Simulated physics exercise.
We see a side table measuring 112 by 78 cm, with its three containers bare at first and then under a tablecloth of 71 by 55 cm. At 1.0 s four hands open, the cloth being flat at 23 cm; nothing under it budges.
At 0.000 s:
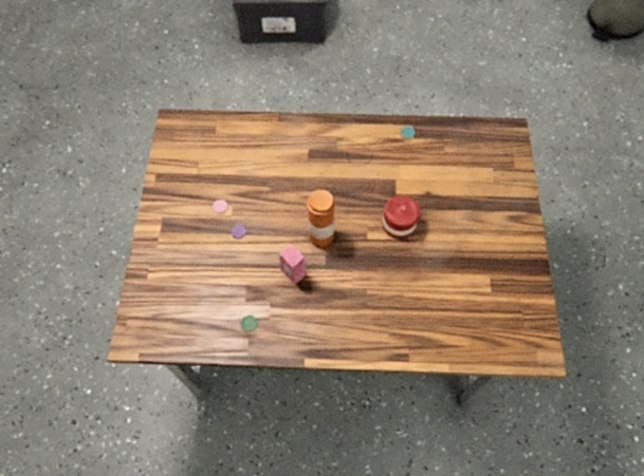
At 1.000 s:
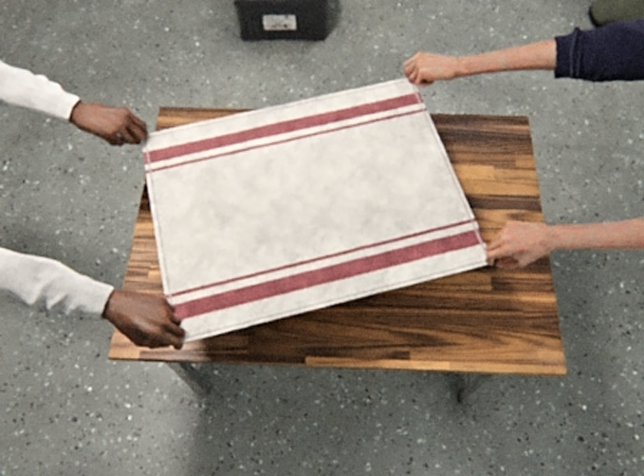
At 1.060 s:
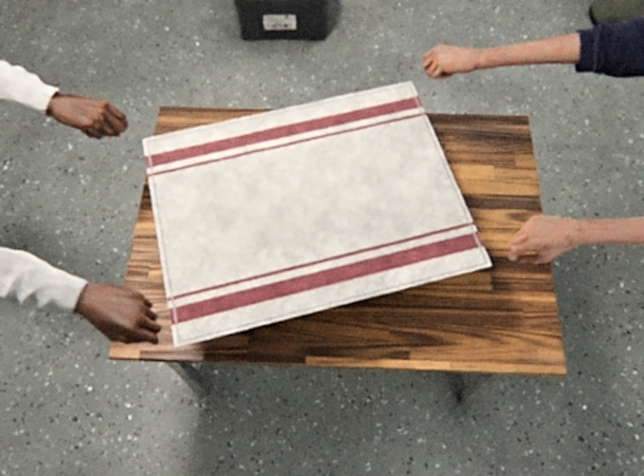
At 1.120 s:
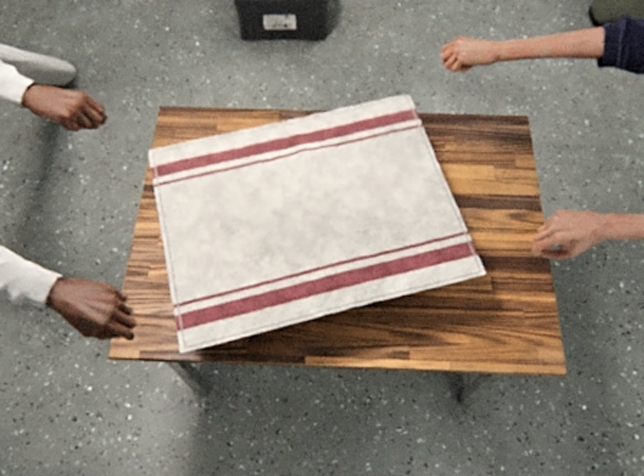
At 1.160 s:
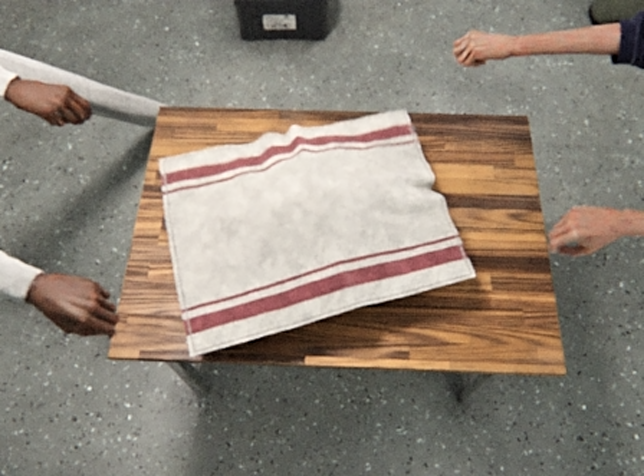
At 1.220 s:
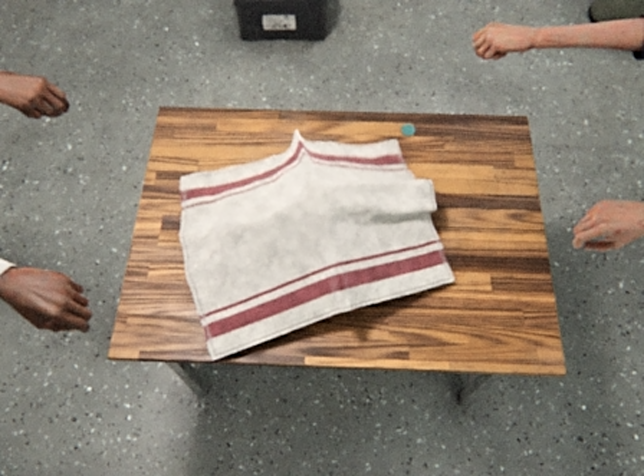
At the start, an orange bottle, a red tin, a pink carton and small coloured discs sit on a wooden table. Four hands then hold a white cloth with red stripes stretched above them and let go, drawing back as it sinks, creasing and peaking over the objects.
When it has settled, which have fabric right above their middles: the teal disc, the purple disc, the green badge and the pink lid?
Result: Teal disc stays uncovered, purple disc gets covered, green badge ends under the cloth, pink lid vanishes under it.
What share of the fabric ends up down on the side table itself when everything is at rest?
In the end, around 35 per cent of it lies on the top.
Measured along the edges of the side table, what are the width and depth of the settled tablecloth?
64 cm by 60 cm, more or less.
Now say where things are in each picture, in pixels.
The first picture shows teal disc (408, 132); purple disc (239, 231); green badge (249, 323); pink lid (220, 206); pink carton (292, 255), 11 cm tall; red tin (402, 210), 8 cm tall; orange bottle (321, 200), 19 cm tall.
The second picture shows tablecloth corners (173, 345) (141, 136) (412, 77) (493, 263); highest point 23 cm, lowest 23 cm.
The third picture shows tablecloth corners (175, 347) (143, 140); highest point 21 cm, lowest 21 cm.
The fourth picture shows tablecloth corners (181, 353) (149, 151); highest point 20 cm, lowest 16 cm.
The fifth picture shows tablecloth corners (191, 357) (160, 160); highest point 20 cm, lowest 11 cm.
The sixth picture shows tablecloth corners (213, 360) (182, 178) (396, 140) (454, 280); highest point 20 cm, lowest 2 cm.
By 1.4 s, 35 % of it is down, spanning 64 by 59 cm, above green badge, pink lid, purple disc.
By 1.6 s, 30 % of it is down, spanning 65 by 59 cm, above green badge, pink lid, purple disc.
By 1.7 s, 35 % of it is down, spanning 65 by 59 cm, above green badge, pink lid, purple disc.
By 1.9 s, 35 % of it is down, spanning 65 by 59 cm, above green badge, pink lid, purple disc.
By 2.7 s, 35 % of it is down, spanning 65 by 59 cm, above green badge, pink lid, purple disc.
